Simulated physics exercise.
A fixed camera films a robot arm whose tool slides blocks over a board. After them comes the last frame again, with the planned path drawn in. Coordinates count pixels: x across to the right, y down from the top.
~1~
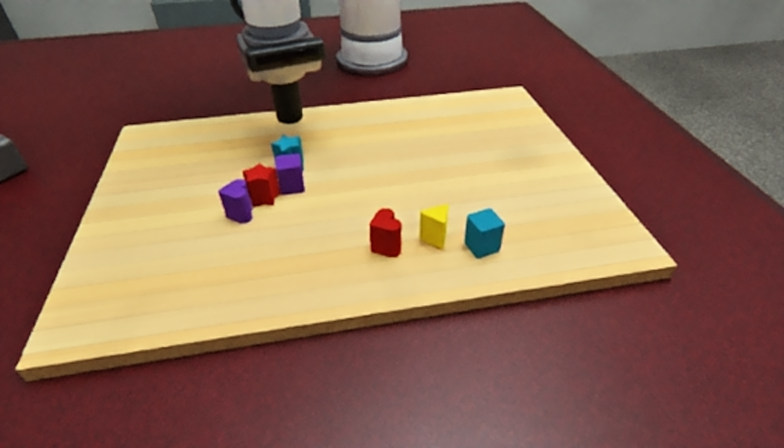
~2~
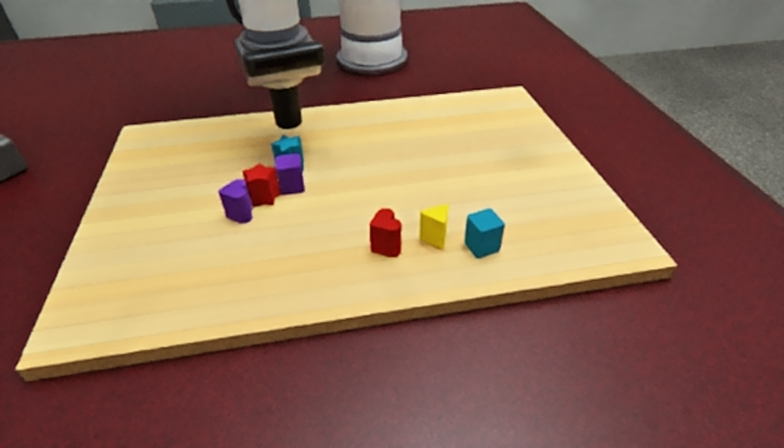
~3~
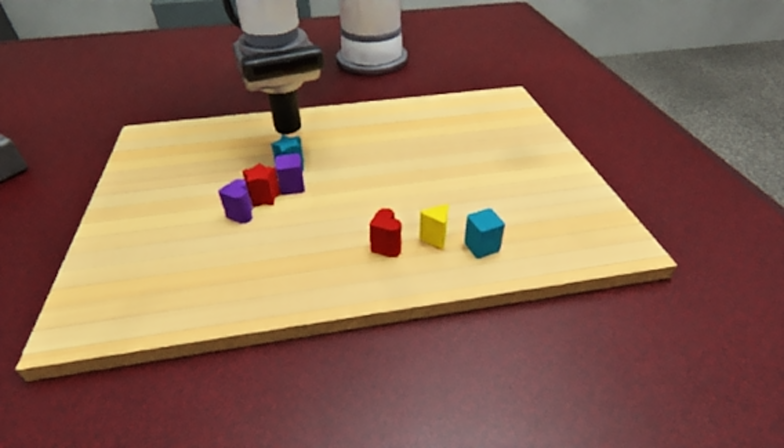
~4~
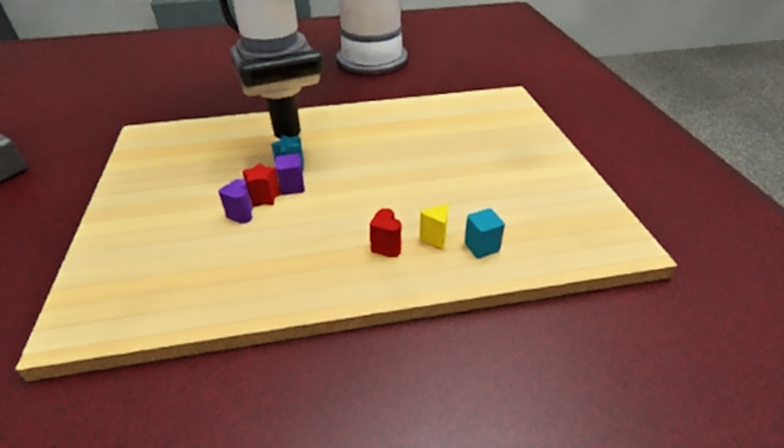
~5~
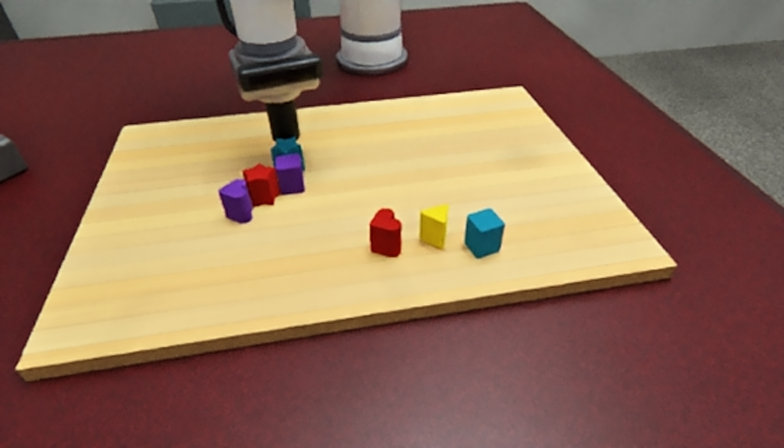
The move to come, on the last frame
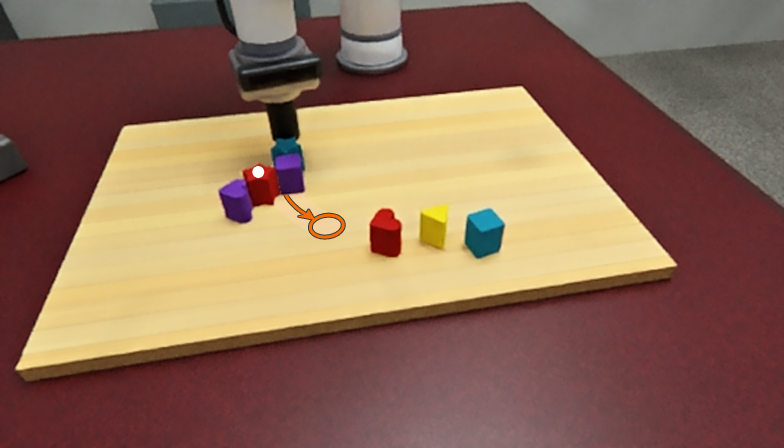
To begin with, a robotic arm holds its dark tool just behind a turquoise star block in a cluster with purple and red blocks on a wooden board. The tool then edges slightly toward the viewer, closing in on the star, which shifts barely, while the other blocks stay still.
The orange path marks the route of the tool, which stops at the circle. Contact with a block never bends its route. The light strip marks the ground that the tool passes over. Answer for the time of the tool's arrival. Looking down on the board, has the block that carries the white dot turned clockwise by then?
Yes - that is the case.
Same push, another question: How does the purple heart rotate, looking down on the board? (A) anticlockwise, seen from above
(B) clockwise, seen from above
(A)
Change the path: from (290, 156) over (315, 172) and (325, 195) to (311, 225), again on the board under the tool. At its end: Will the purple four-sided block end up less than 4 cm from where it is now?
Short answer: No.
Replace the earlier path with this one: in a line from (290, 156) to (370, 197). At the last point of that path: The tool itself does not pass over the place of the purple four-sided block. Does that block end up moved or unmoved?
Here the purple four-sided block moves off its spot.
The drawn path runs from (290, 156) over (282, 180) and (294, 206) to (327, 226); the dot is on the red star block.
On the path given first. One third of the way, tool (278, 162); purple heart (229, 190), turned 15° anticlockwise; red star block (253, 180), turned 20° clockwise; turquoise star block (279, 170); purple four-sided block (295, 182), turned 50° anticlockwise.
Two thirds of the way, tool (291, 186); purple heart (227, 191), turned 20° anticlockwise; red star block (253, 186), turned 60° clockwise; turquoise star block (292, 196); purple four-sided block (308, 210), turned 45° anticlockwise.
At the end, tool (324, 206); purple heart (227, 191), turned 20° anticlockwise; red star block (253, 186), turned 60° clockwise; turquoise star block (317, 219), turned 15° clockwise; purple four-sided block (326, 237), turned 25° anticlockwise.
